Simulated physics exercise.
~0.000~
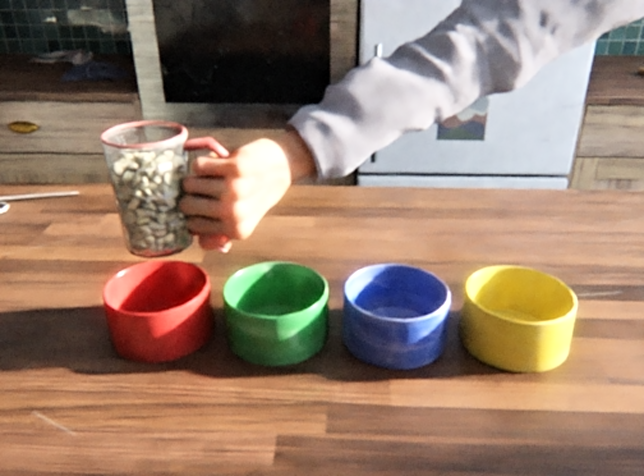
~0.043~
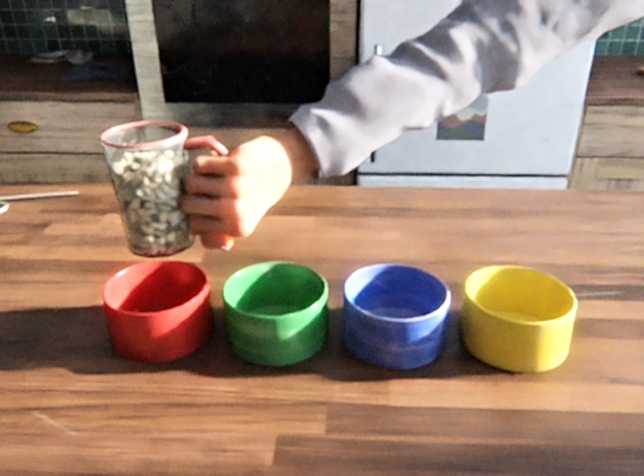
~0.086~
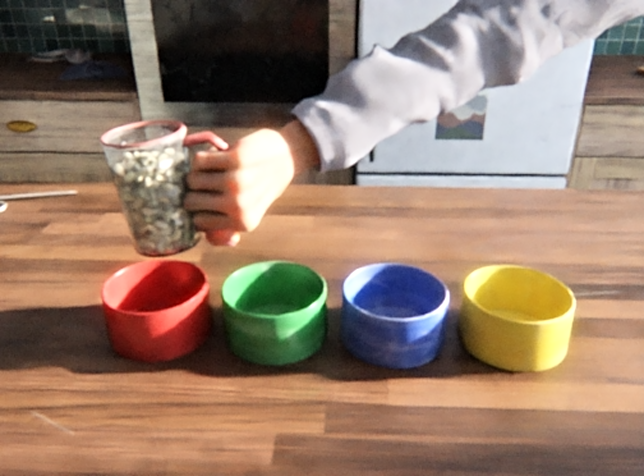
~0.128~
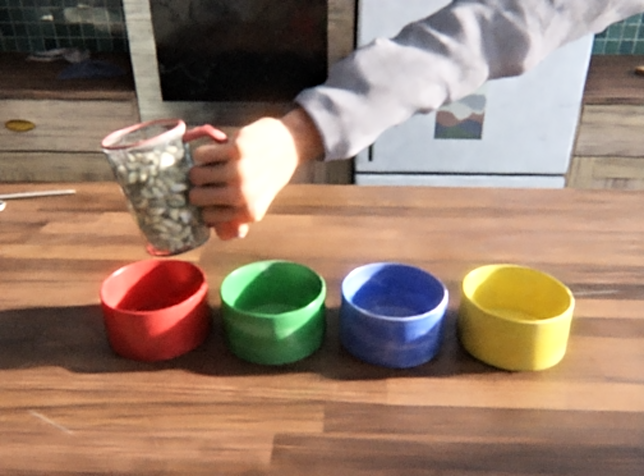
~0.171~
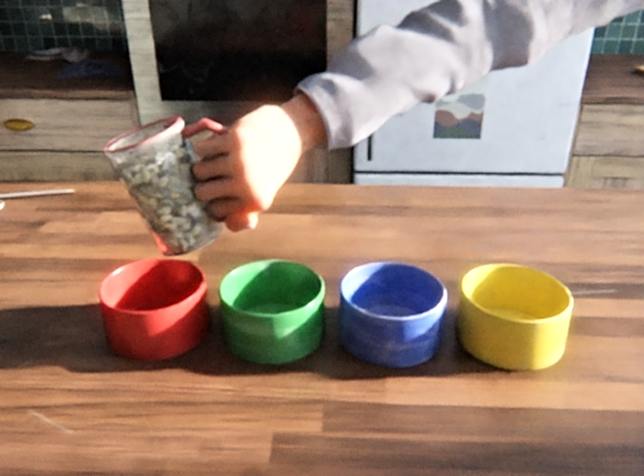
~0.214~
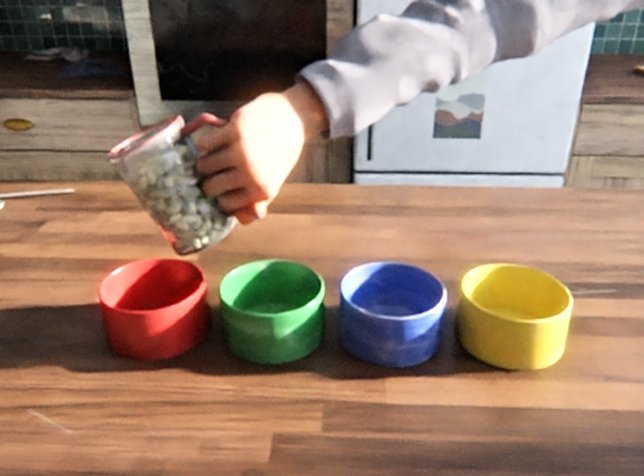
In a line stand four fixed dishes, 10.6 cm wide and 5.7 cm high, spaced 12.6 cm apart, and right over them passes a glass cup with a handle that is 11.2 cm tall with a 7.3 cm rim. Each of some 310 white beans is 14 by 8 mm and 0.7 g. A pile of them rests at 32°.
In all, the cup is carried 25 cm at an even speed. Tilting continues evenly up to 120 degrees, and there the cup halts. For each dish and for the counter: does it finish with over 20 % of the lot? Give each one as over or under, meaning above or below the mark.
Red: Under, blue: Under, green: Over, yellow: Under, counter: Under.
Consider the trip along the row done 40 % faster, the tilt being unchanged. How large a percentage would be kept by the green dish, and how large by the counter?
Shares: Green 50, counter 40.
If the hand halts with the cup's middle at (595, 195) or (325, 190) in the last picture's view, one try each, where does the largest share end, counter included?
Top receivers, in order: Green and green.
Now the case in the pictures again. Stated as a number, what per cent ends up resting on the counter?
I'd reckon around 10 per cent.
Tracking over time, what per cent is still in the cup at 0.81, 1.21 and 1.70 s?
Going in order, it reads 85, then 5, and finally 0 per cent.
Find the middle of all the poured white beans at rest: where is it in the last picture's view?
Near (269, 313).
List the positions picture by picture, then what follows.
Cup at (152, 190), tilt 0 degrees, lip at (105, 134), moved 0.0 cm; middle of the pieces at (149, 199); red dish at (157, 286); green dish at (276, 288); blue dish at (397, 291); yellow dish at (520, 293), in the first picture.
Cup at (153, 190), tilt 1 degrees, lip at (105, 134), moved 0.1 cm; middle of the pieces at (150, 199), in the second picture.
Cup at (156, 190), tilt 5 degrees, lip at (105, 136), moved 0.5 cm; middle of the pieces at (154, 198), in the third picture.
Cup at (162, 189), tilt 11 degrees, lip at (106, 140), moved 1.2 cm; middle of the pieces at (160, 198), in the fourth picture.
Cup at (169, 189), tilt 18 degrees, lip at (108, 146), moved 2.0 cm; middle of the pieces at (168, 198), in the fifth picture.
Cup at (176, 189), tilt 25 degrees, lip at (112, 152), moved 2.7 cm; middle of the pieces at (177, 198); red dish at (153, 284); green dish at (272, 286); blue dish at (393, 289); yellow dish at (516, 291). Its pace works out near 160 degrees a second; the hand travels 18 cm a second, in the sixth picture.
After 0.81 s, tilt 118 degrees; cup holds 85 %, green 5 %.
After 1.21 s, tilt 120 degrees; cup holds 5 %, green 85 %.
Then, at 1.70 s, tilt 120 degrees; cup holds 0 %, green 90 %.
By 2.0 s all is still; red 0 %, blue 0 %, green 90 %, yellow 0 %, counter 10 %.
